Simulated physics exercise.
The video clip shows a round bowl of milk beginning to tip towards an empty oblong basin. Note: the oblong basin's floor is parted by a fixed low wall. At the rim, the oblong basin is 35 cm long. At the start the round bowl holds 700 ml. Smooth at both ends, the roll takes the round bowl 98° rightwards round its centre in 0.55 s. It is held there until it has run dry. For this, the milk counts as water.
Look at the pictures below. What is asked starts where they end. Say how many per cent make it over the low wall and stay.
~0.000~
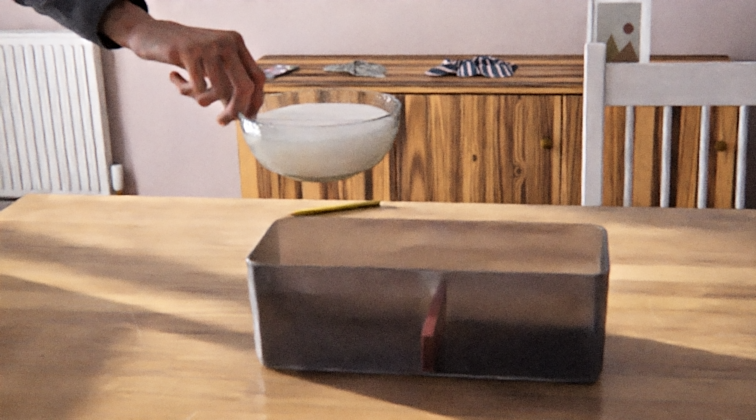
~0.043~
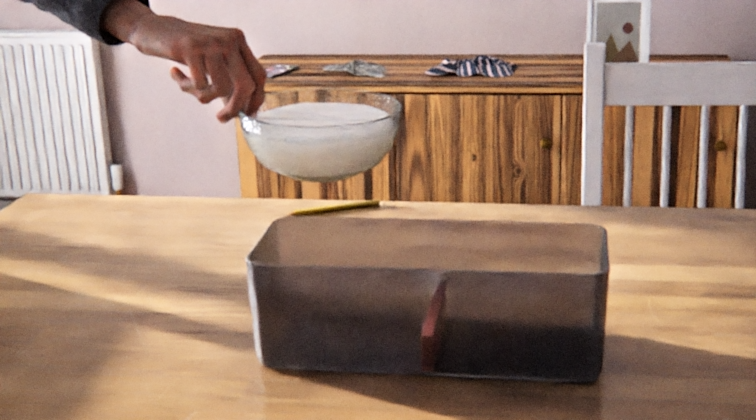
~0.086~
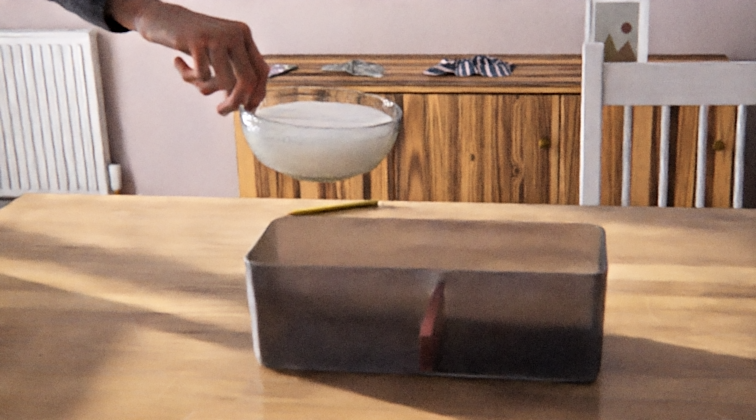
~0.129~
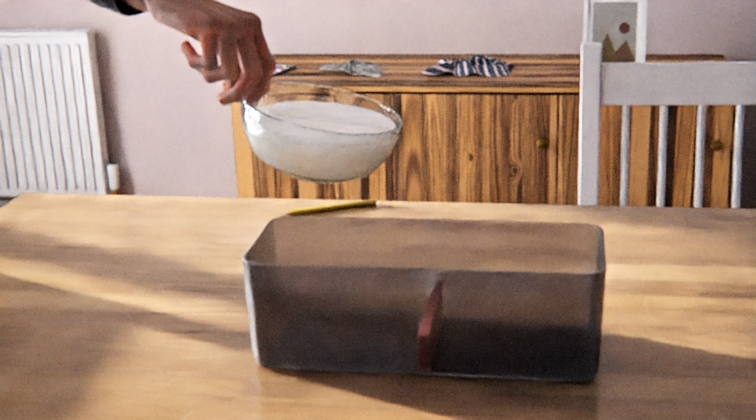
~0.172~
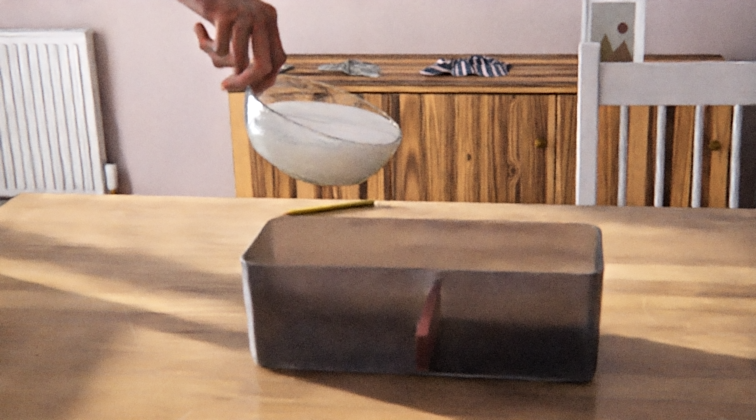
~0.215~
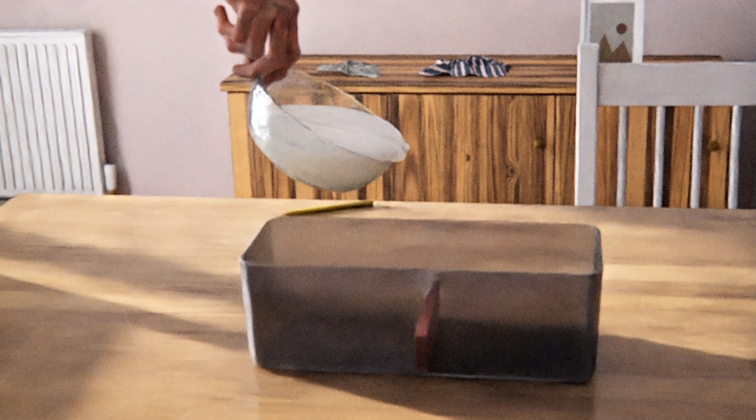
About 56 per cent makes it over and stays.
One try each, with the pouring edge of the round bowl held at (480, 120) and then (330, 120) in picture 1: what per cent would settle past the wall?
First 75, then 20 per cent.
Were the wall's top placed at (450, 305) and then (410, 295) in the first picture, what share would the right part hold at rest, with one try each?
Respectively close to 40 and 80 %.
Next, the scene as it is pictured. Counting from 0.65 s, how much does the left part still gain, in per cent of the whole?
It comes to some 8 per cent.
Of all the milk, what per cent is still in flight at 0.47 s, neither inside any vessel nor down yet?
Roughly 28 percent.
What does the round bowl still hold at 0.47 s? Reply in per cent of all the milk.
At that time about 10 in a hundred parts are still held.
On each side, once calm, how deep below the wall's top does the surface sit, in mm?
Left 26 mm, right 22 mm.
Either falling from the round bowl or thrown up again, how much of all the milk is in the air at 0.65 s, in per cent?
Near 8 percent.
After 0.47 s the tilt is 92° and 11 per cent is still to pour, 14 is left of the wall and 47 right of it.
After 0.65 s the tilt is 98° and 1 per cent is still to pour, 34 is left of the wall and 56 right of it.
After 0.84 s the tilt is 98° and 0 per cent is still to pour, 39 is left of the wall and 57 right of it.
After 1.05 s the tilt is 98° and 0 per cent is still to pour, 42 is left of the wall and 56 right of it.
In the end 42 per cent lies left of the wall, 56 right of it and 2 outside.
